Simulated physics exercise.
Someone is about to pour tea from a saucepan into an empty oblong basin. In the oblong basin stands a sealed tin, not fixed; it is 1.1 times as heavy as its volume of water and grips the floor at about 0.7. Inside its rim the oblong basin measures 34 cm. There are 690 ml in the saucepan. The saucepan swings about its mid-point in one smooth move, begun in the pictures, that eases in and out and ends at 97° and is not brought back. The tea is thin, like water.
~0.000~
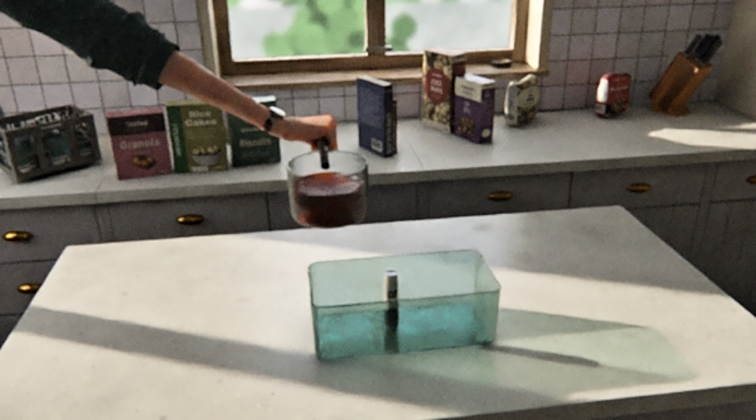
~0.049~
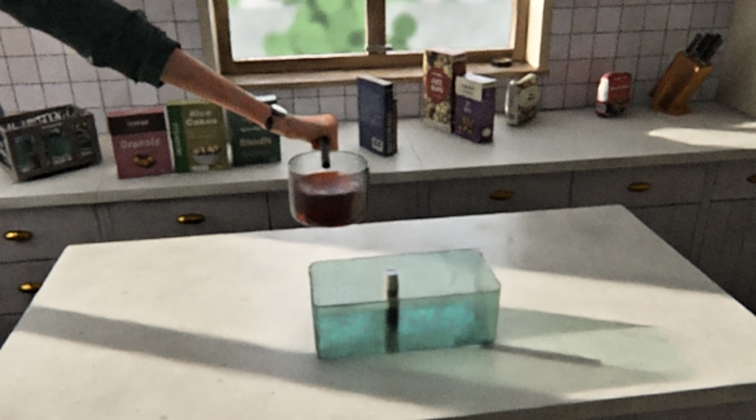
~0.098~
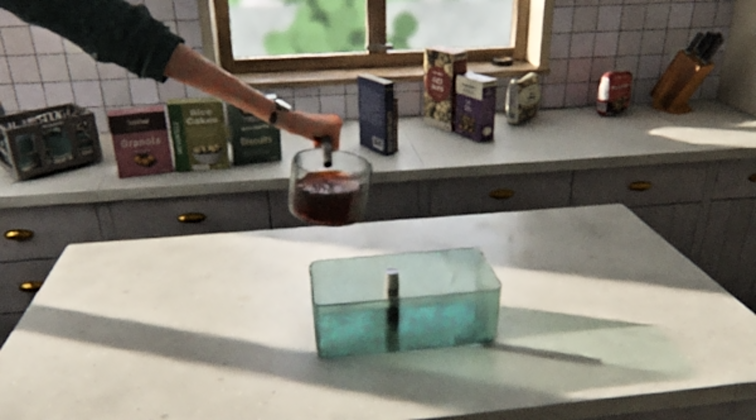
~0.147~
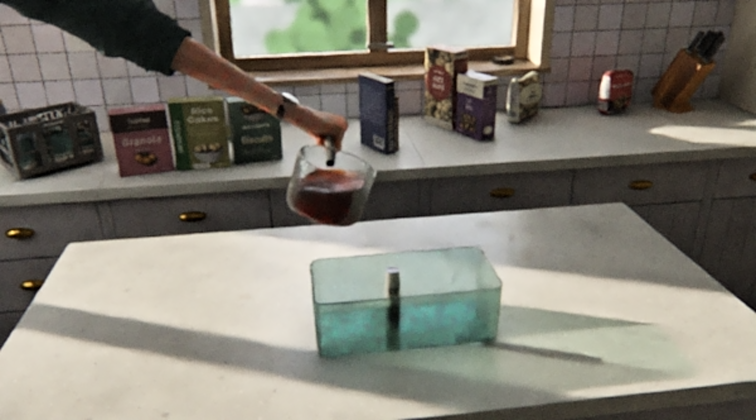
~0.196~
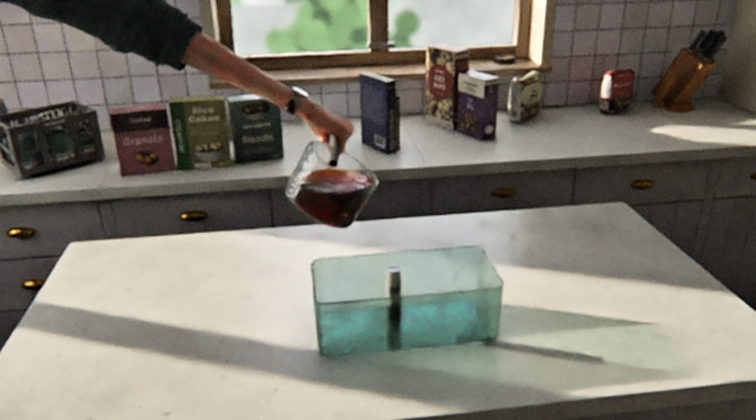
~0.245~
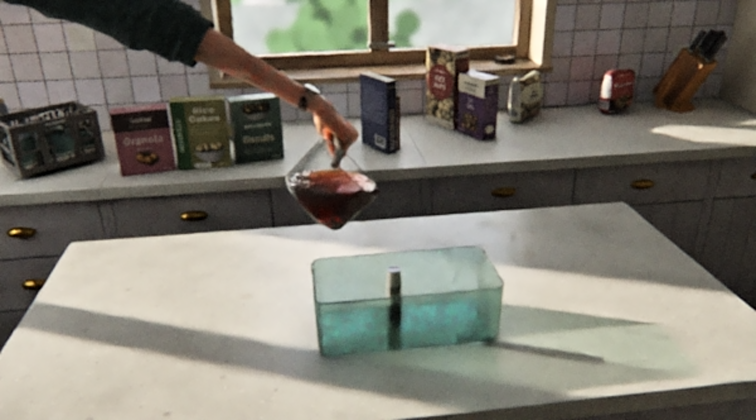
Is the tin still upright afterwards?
The tin keeps standing.
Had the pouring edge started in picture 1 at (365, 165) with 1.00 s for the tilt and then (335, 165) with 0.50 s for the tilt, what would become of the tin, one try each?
First it stays up; then it goes over.
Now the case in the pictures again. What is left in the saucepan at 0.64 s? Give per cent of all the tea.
About 16 per cent.
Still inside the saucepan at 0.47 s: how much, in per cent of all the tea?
Near 42 in a hundred.
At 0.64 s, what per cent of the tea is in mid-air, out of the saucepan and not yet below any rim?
About 18 per cent.
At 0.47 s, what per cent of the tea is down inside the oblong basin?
About 10 per cent.
By 0.47 s the tilt is 96° and 42 per cent is still to pour; the tin stands where it began.
By 0.64 s the tilt is 97° and 16 per cent is still to pour; the tin stands where it began.
By 0.81 s the tilt is 97° and 6 per cent is still to pour; the tin stands where it began.
By 1.00 s the tilt is 97° and 2 per cent is still to pour; the tin stands where it began.
At rest the tin stands where it began.
